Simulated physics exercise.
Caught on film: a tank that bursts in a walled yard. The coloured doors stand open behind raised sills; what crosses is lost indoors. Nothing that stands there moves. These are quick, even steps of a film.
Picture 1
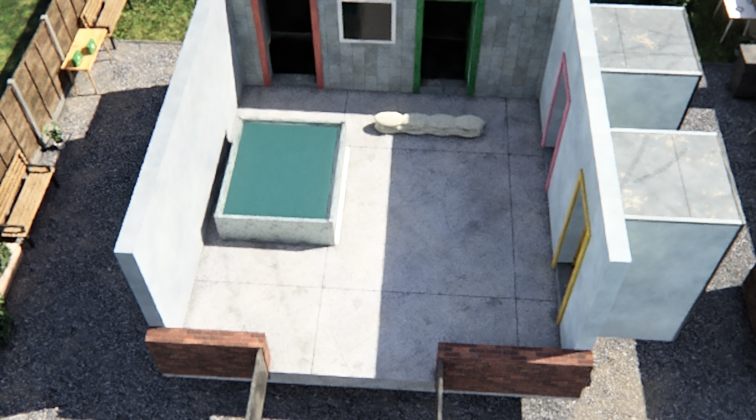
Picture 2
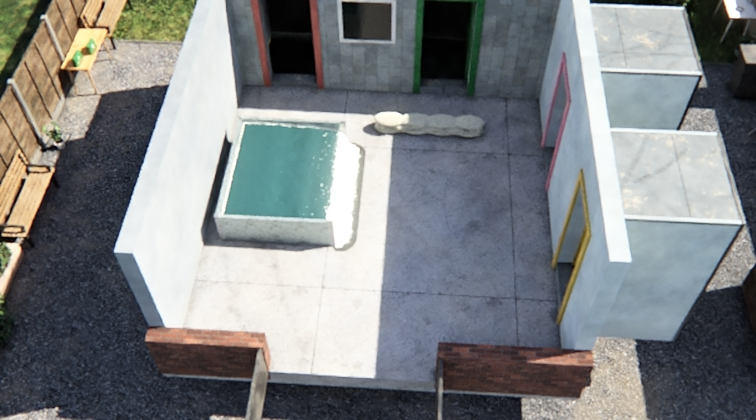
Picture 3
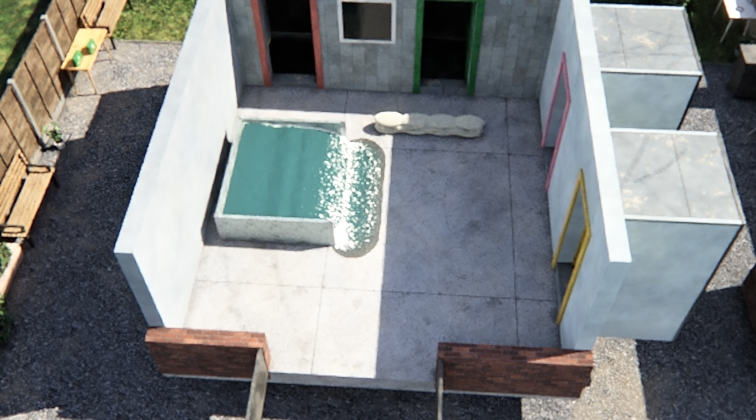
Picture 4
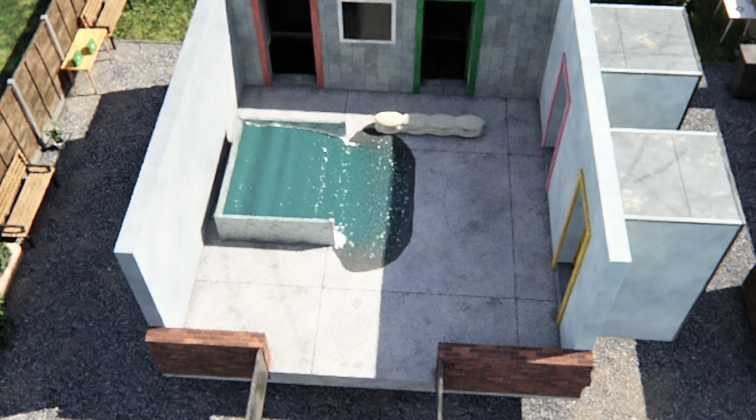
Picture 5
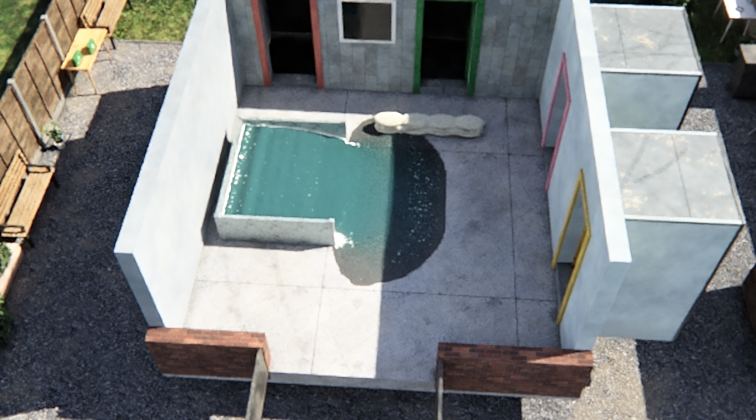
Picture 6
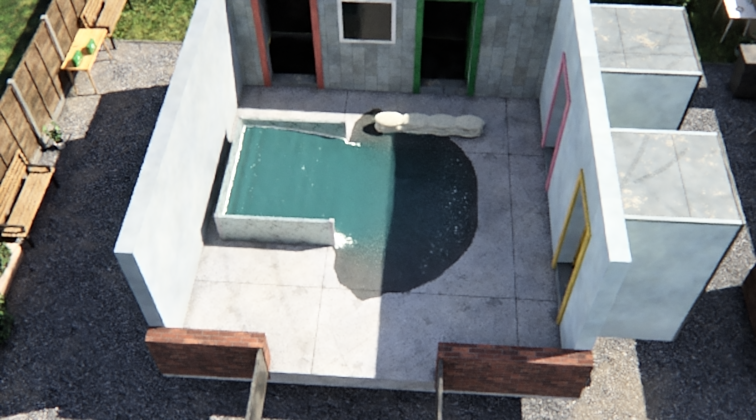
Water bursts through the right side of a tank and spreads across the walled yard.
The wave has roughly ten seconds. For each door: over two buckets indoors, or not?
The yellow door admits no more than that; the pink door lets in a lot; the red door admits no more than that; the green door admits no more than that.
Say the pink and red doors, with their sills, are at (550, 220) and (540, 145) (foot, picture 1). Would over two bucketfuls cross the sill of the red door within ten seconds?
Then: Red door is over.
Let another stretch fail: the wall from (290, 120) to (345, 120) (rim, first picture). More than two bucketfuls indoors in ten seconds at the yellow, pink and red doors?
One by one: The yellow door is under; the pink door goes over; the red door is over.
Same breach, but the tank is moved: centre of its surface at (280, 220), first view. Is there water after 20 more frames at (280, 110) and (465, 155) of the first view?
In that order: Free of water, awash.
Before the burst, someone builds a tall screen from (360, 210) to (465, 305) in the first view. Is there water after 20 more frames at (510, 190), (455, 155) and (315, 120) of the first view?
One after the other: Wet, wet, free of water.
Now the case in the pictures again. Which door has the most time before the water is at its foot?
I say the door marked red.
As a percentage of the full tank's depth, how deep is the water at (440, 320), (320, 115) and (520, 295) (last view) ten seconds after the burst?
In that order: 8, 4 and 12 per cent.
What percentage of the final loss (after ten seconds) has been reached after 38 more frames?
I make it 80 per cent.
A moment on, water covers 40 % of the floor; the yellow door not reached, the pink door under two buckets in, the red door not reached, the green door not reached.
Next, water covers 50 % of the floor; the yellow door wet at the sill, nothing in, the pink door far over two buckets in, the red door not reached, the green door not reached.
Then, water covers 55 % of the floor; the yellow door wet at the sill, nothing in, the pink door far over two buckets in, the red door not reached, the green door wet at the sill, nothing in.
Later, water covers 85 % of the floor; the yellow door wet at the sill, nothing in, the pink door far over two buckets in, the red door wet at the sill, nothing in, the green door wet at the sill, nothing in.
In the end, water covers 95 % of the floor; the yellow door wet at the sill, nothing in, the pink door far over two buckets in, the red door wet at the sill, nothing in, the green door wet at the sill, nothing in.
